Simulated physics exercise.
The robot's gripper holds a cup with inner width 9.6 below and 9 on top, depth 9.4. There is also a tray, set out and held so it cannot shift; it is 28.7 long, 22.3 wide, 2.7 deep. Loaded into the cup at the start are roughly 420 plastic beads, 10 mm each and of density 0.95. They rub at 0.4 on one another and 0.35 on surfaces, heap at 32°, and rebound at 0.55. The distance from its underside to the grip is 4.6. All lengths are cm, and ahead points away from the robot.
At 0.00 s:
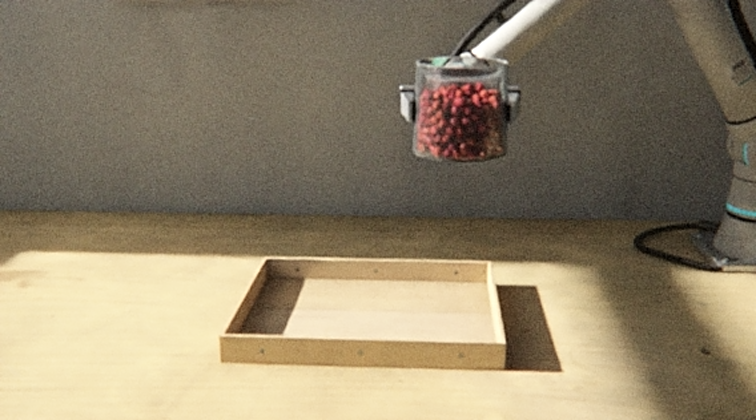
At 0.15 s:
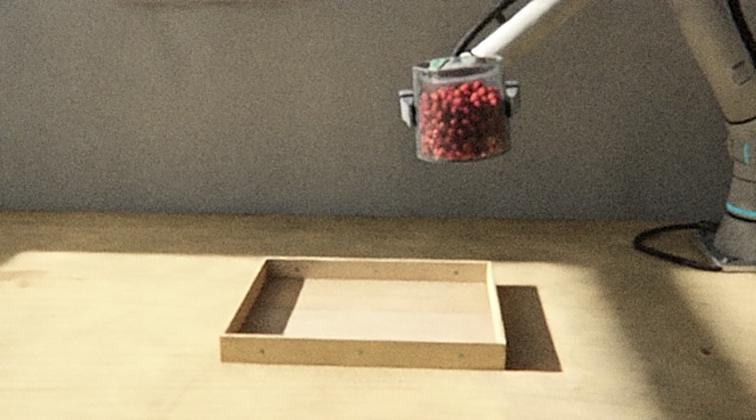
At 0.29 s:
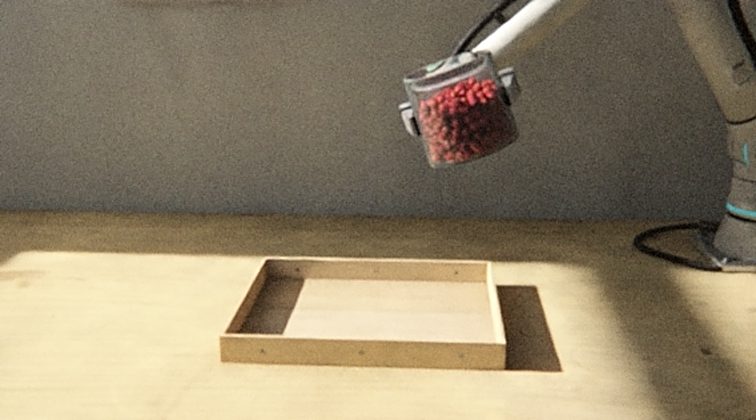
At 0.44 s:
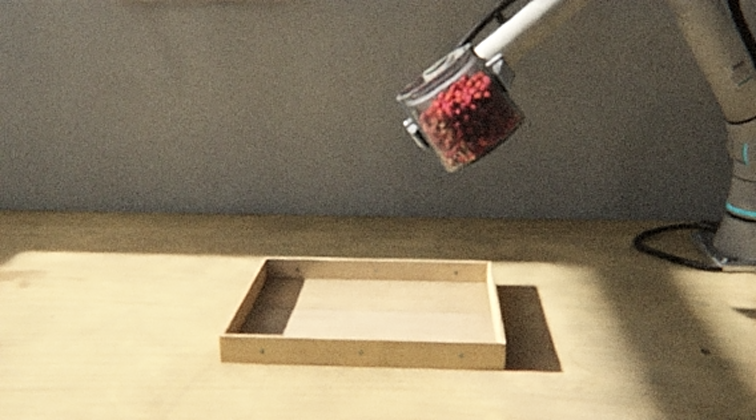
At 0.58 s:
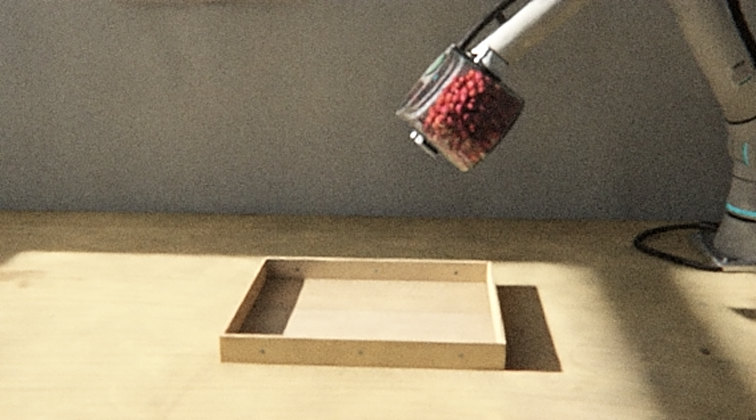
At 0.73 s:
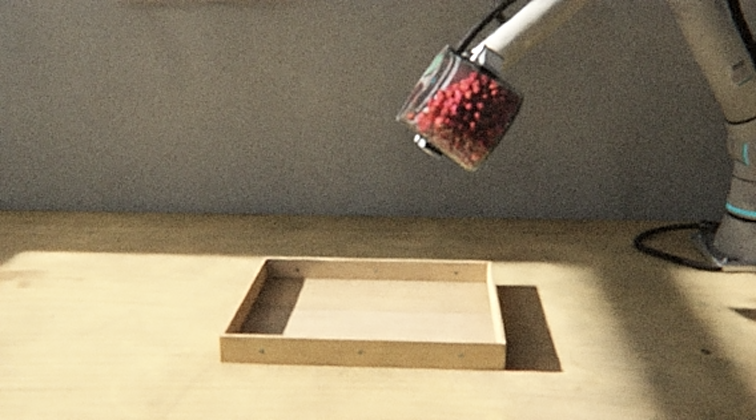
We see a robot arm holding a clear cup of small red pieces above an empty wooden tray on a table. The gripper starts with the cup upright, then tilts it well over to the left, the pieces shifting inside.
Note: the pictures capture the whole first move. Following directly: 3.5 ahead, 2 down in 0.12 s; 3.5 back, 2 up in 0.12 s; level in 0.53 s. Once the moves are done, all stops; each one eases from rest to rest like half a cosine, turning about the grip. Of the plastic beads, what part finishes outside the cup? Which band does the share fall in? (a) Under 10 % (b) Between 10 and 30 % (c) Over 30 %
Under 10 % (a).
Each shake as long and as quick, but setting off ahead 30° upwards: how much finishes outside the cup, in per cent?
Roughly 15 per cent.
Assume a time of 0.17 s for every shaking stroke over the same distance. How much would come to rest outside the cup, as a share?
Then about 0 per cent.
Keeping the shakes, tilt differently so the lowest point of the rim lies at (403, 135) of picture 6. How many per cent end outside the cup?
The share is about 15 percent.
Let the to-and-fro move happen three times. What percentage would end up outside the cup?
In that case, some 5 per cent.
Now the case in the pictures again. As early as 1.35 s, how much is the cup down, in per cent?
5 %.
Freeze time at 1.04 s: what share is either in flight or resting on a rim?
Around 2 percent of the load.
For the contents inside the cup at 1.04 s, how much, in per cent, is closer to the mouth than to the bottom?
Around 30 per cent of it.
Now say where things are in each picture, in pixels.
The first frame shows the cup middle at (461, 109), level; upper third of the load around (460, 105), from x 420 to 500, top at y 90; 421 in the cup.
The second frame shows the cup middle at (461, 109), tilted 5° forward; upper third of the load around (462, 105), from x 420 to 505, top at y 90.
The third frame shows the cup middle at (461, 109), tilted 19° forward; upper third of the load around (469, 105), from x 420 to 510, top at y 85.
The fourth frame shows the cup middle at (460, 109), tilted 37° forward; upper third of the load around (475, 102), from x 425 to 515, top at y 80.
The fifth frame shows the cup middle at (460, 109), tilted 51° forward; upper third of the load around (477, 99), from x 430 to 515, top at y 75.
The sixth frame shows the cup middle at (460, 109), tilted 56° forward; upper third of the load around (479, 99), from x 415 to 515, top at y 80; 421 in the cup.
After 1.04 s, tilted 54° forward, highest piece 26 above the table; 411 in the cup, 10 in flight or on a rim.
After 1.35 s, tilted 11° forward, highest piece 29 above the table; 410 in the cup, 8 in the tray, 3 in flight or on a rim.
After 1.70 s, level, highest piece 29 above the table; 410 in the cup, 11 in the tray.
After 2.75 s, level, highest piece 28 above the table; 410 in the cup, 11 in the tray.
In the end, 410 in the cup, 11 in the tray. That is 3 % outside the cup.
